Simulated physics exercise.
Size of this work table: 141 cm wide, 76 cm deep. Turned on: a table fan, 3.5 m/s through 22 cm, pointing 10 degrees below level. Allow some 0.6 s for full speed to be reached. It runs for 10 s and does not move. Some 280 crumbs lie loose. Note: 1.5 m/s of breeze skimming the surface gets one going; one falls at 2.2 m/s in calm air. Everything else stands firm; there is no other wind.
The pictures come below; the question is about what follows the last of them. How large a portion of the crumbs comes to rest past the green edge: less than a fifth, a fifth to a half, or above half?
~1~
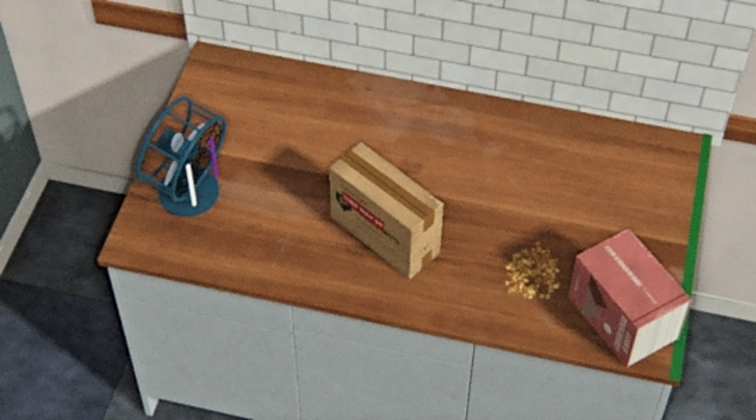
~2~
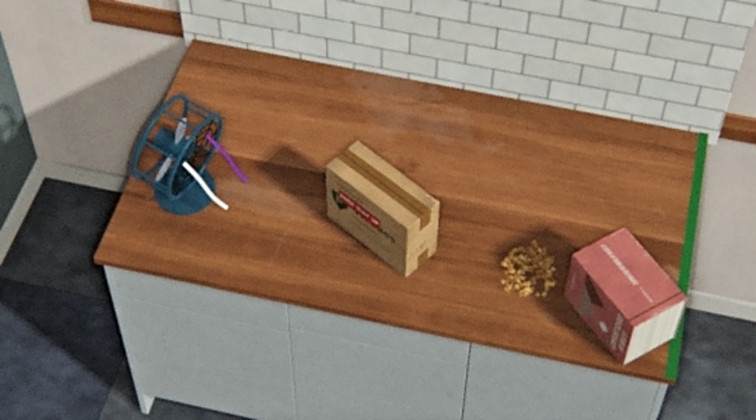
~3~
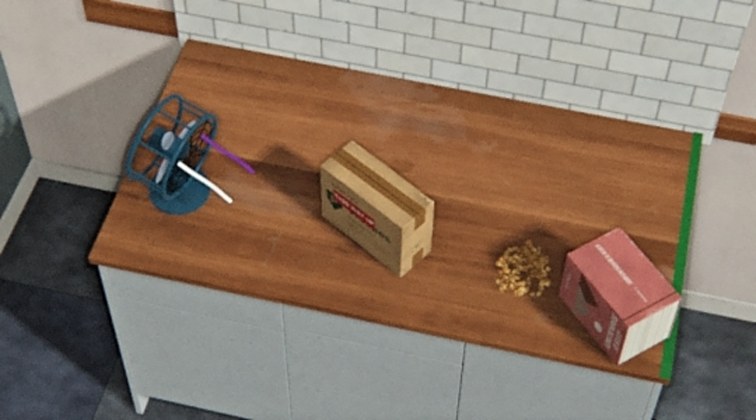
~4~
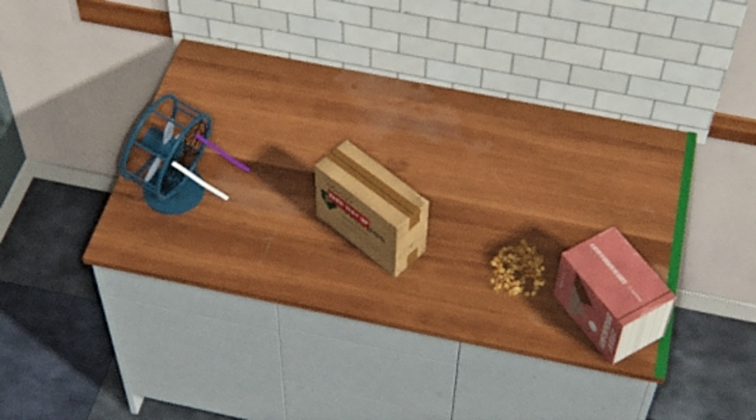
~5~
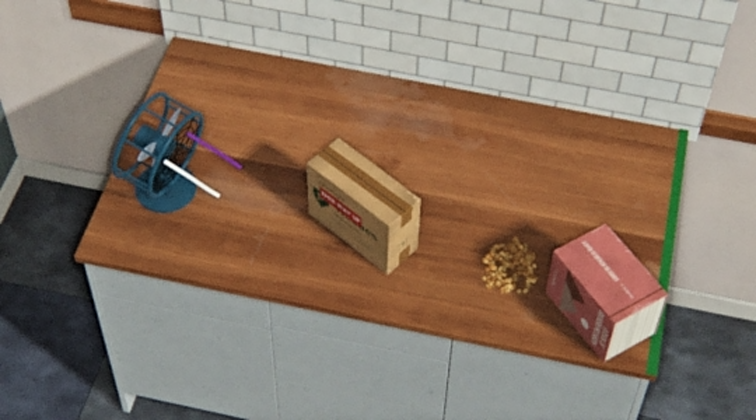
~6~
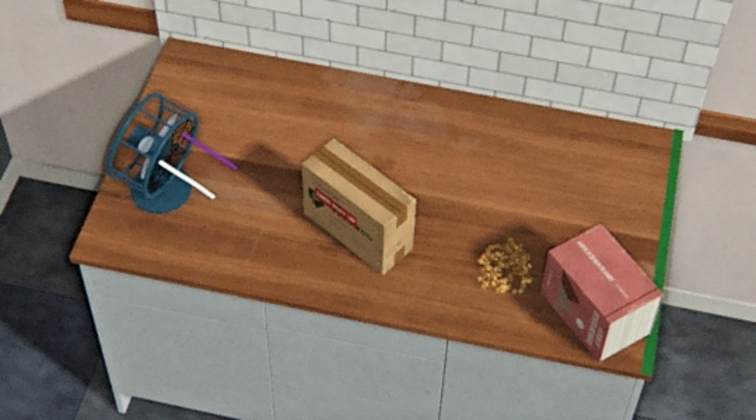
Less than a fifth.
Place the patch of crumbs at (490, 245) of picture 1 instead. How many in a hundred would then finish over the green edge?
Roughly 0 per cent.
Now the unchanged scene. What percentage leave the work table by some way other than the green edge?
Near 0 %.
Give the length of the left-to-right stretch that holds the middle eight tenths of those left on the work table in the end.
10 cm, give or take.
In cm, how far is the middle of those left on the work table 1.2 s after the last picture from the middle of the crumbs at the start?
Around 0 cm from the start.
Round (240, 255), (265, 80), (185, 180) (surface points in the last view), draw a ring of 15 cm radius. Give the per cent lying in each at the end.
Taking the spots one by one, around 0 %, 0 % and 0 %.
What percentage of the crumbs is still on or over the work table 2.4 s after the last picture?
About 100 %.
Then, 1.2 s after the last picture, 11 % are on the move or not yet settled, 0 % are over the green edge; the middle of those still in play is near (506, 266).
Then, 2.4 s after the last picture, 10 % are on the move or not yet settled, 0 % are over the green edge; the middle of those still in play is near (506, 266).
Then, 4.7 s after the last picture, 9 % are on the move or not yet settled, 0 % are over the green edge; the middle of those still in play is near (506, 266).
Then, 9.2 s after the last picture, at the end, 0 % are over the green edge; the middle of those still in play is near (506, 266).
